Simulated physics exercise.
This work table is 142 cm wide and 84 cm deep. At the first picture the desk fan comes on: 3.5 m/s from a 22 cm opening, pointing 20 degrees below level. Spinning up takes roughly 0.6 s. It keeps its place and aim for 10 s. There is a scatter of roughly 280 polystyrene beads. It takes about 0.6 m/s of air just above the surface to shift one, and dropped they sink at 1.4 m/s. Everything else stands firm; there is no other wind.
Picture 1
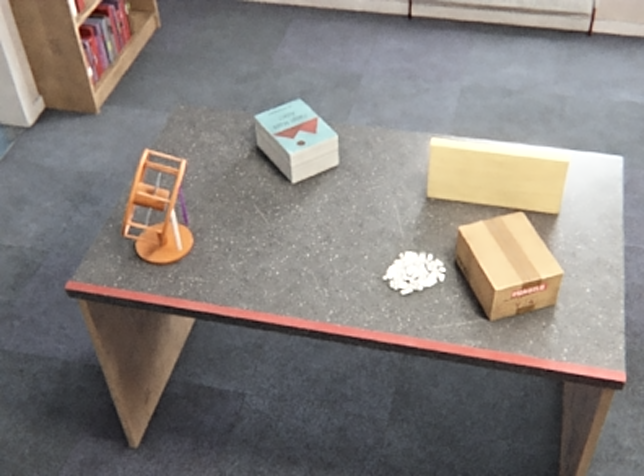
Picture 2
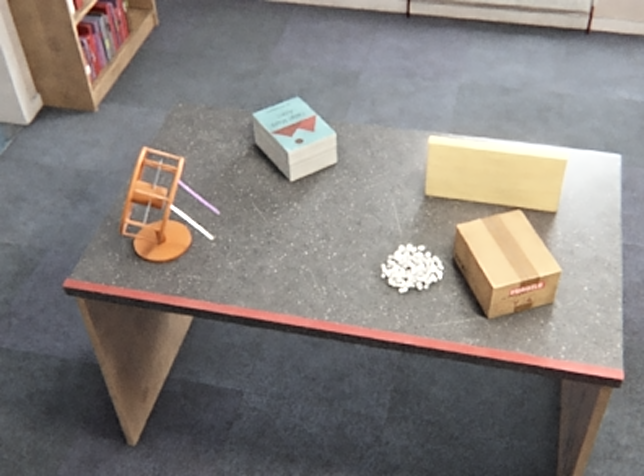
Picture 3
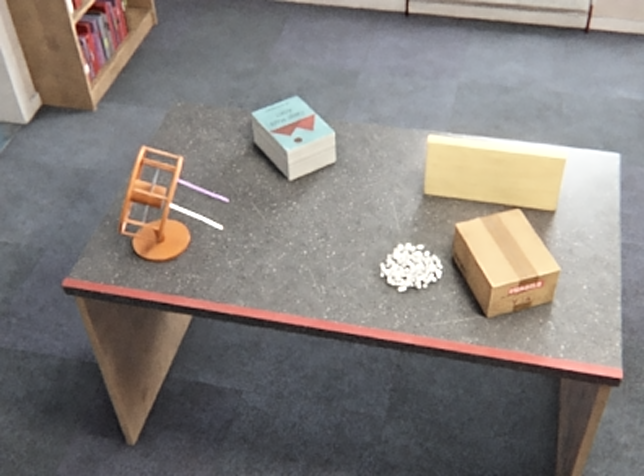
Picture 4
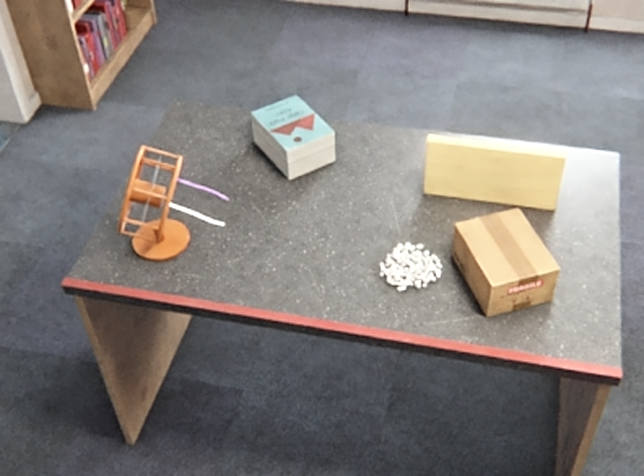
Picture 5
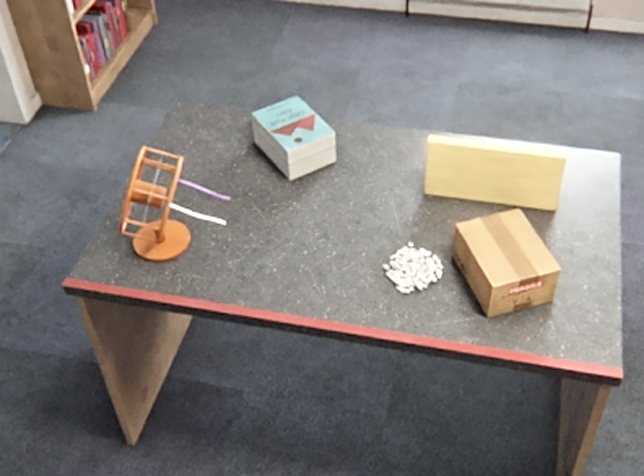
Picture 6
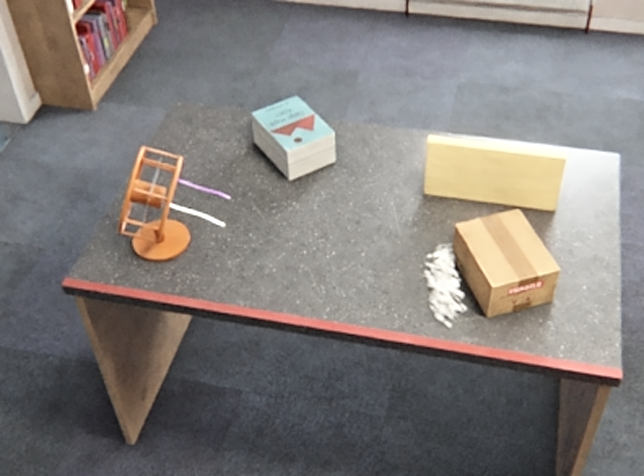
On a speckled grey table, ribbons lifting and streaming from a small orange fan, then white beads shifting right beside a cardboard box.
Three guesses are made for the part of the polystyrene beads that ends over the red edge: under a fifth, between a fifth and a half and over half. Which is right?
The share over the red edge is above half.
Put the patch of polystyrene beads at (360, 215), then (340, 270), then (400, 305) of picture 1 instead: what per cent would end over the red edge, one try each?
In that order: 0 %, 90 %, 100 %.
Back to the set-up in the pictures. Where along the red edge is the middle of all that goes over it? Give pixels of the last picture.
Around (537, 365).
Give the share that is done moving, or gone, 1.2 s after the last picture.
About 100 %.
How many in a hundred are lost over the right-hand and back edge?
About 20 % right-hand, 0 % back.
Then, 1.2 s after the last picture, 82 % are over the red edge; 97 % have settled or left.
Then, 2.4 s after the last picture, 82 % are over the red edge; 100 % have settled or left.
Then, 4.7 s after the last picture, 82 % are over the red edge; 100 % have settled or left.
Then, 9.2 s after the last picture, at the end, 82 % are over the red edge.
